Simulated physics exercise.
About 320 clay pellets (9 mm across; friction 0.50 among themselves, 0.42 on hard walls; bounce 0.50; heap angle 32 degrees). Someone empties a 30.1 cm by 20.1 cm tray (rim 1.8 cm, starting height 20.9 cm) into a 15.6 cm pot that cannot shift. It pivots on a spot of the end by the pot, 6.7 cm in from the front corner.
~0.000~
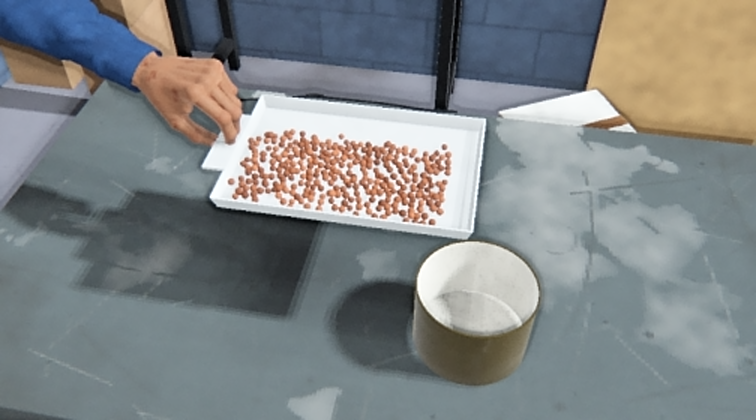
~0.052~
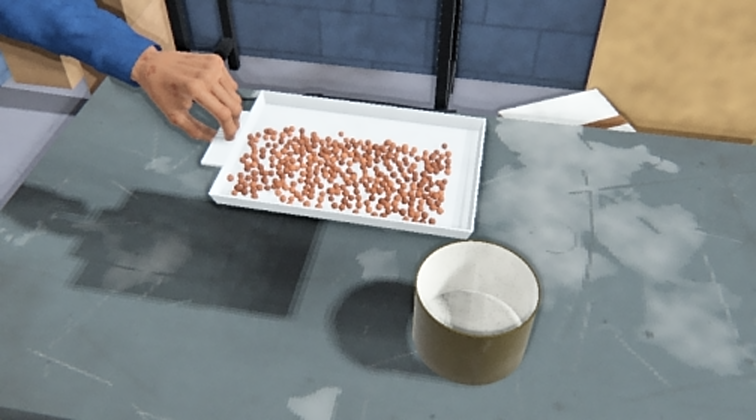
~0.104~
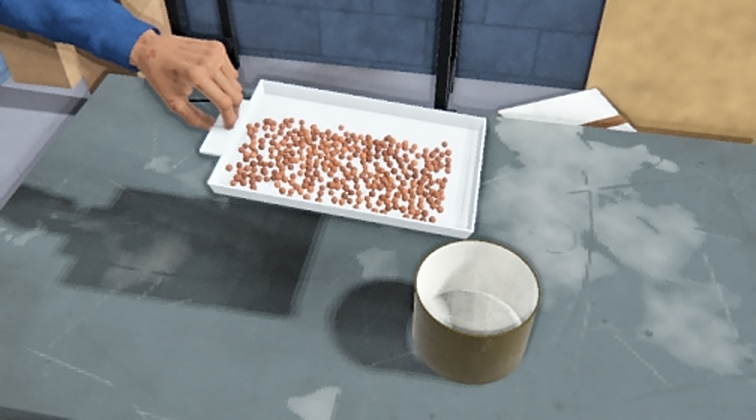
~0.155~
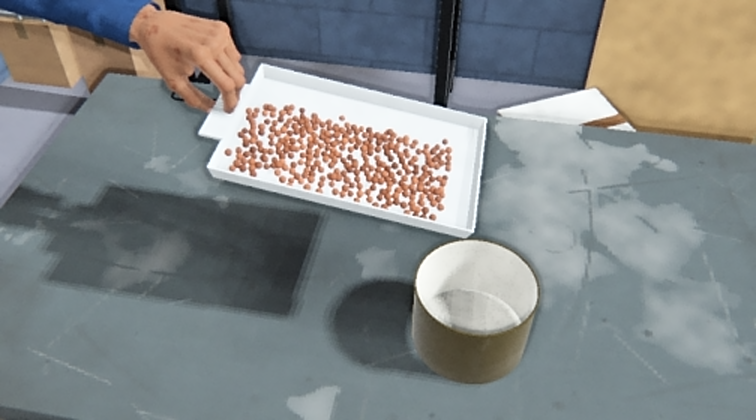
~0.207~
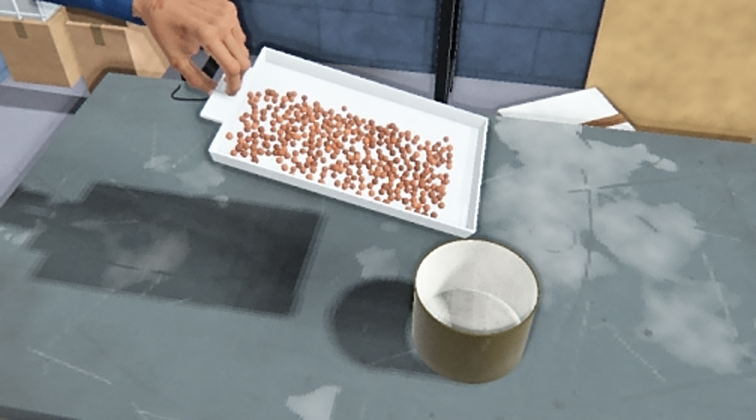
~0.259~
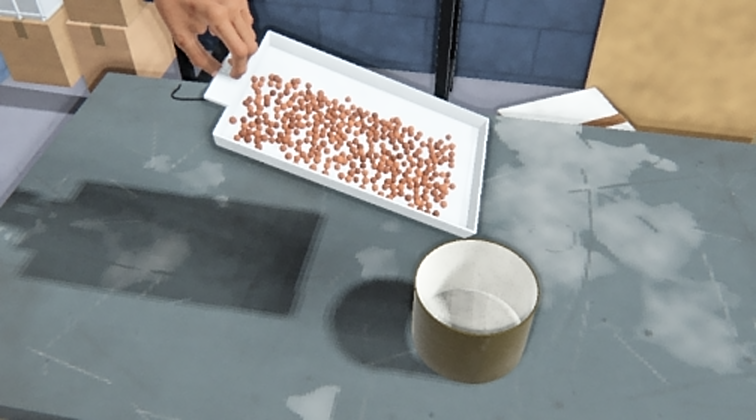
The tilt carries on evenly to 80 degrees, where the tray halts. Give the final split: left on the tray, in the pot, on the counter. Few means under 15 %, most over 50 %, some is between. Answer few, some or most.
Tray some, pot some, counter some.
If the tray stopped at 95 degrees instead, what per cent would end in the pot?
It would be near 45 per cent.
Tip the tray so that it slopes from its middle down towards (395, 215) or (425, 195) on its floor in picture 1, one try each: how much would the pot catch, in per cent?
About 70 and 75 per cent.
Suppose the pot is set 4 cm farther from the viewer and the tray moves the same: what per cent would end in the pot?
It would be near 40 per cent.
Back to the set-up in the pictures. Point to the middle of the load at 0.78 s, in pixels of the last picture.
Around (472, 165).
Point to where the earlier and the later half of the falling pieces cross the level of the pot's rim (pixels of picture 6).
At about (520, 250), then at (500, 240).
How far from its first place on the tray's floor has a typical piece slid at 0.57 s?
Some 8 cm.
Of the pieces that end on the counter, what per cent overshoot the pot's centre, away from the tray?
Some 90 per cent.
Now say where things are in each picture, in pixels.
The first frame shows tray tilt 0 degrees, front corners at (216, 195) and (468, 228); middle of the pieces at (349, 173); pot at (478, 286).
The second frame shows tray tilt 1 degrees, front corners at (215, 191) and (468, 228); middle of the pieces at (349, 171).
The third frame shows tray tilt 4 degrees, front corners at (214, 181) and (469, 228), lowest corner right front; middle of the pieces at (349, 166).
The fourth frame shows tray tilt 9 degrees, front corners at (213, 165) and (469, 227), lowest corner right front; middle of the pieces at (350, 157).
The fifth frame shows tray tilt 14 degrees, front corners at (215, 149) and (471, 228), lowest corner right front; middle of the pieces at (352, 149).
The sixth frame shows tray tilt 19 degrees, front corners at (219, 132) and (472, 228), lowest corner right front; middle of the pieces at (356, 142); pot at (477, 284). Its pace works out near 95 degrees a second.
Then, at 0.57 s, tilt 49 degrees; the tray holds 100 %, the pot 0 %.
Then, at 0.78 s, tilt 69 degrees; the tray holds 90 %, the pot 0 %.
Then, at 1.11 s, tilt 80 degrees; the tray holds 45 %, the pot 20 %.
At rest (2.1 s), tray 30 %, pot 30 %, counter 40 %.
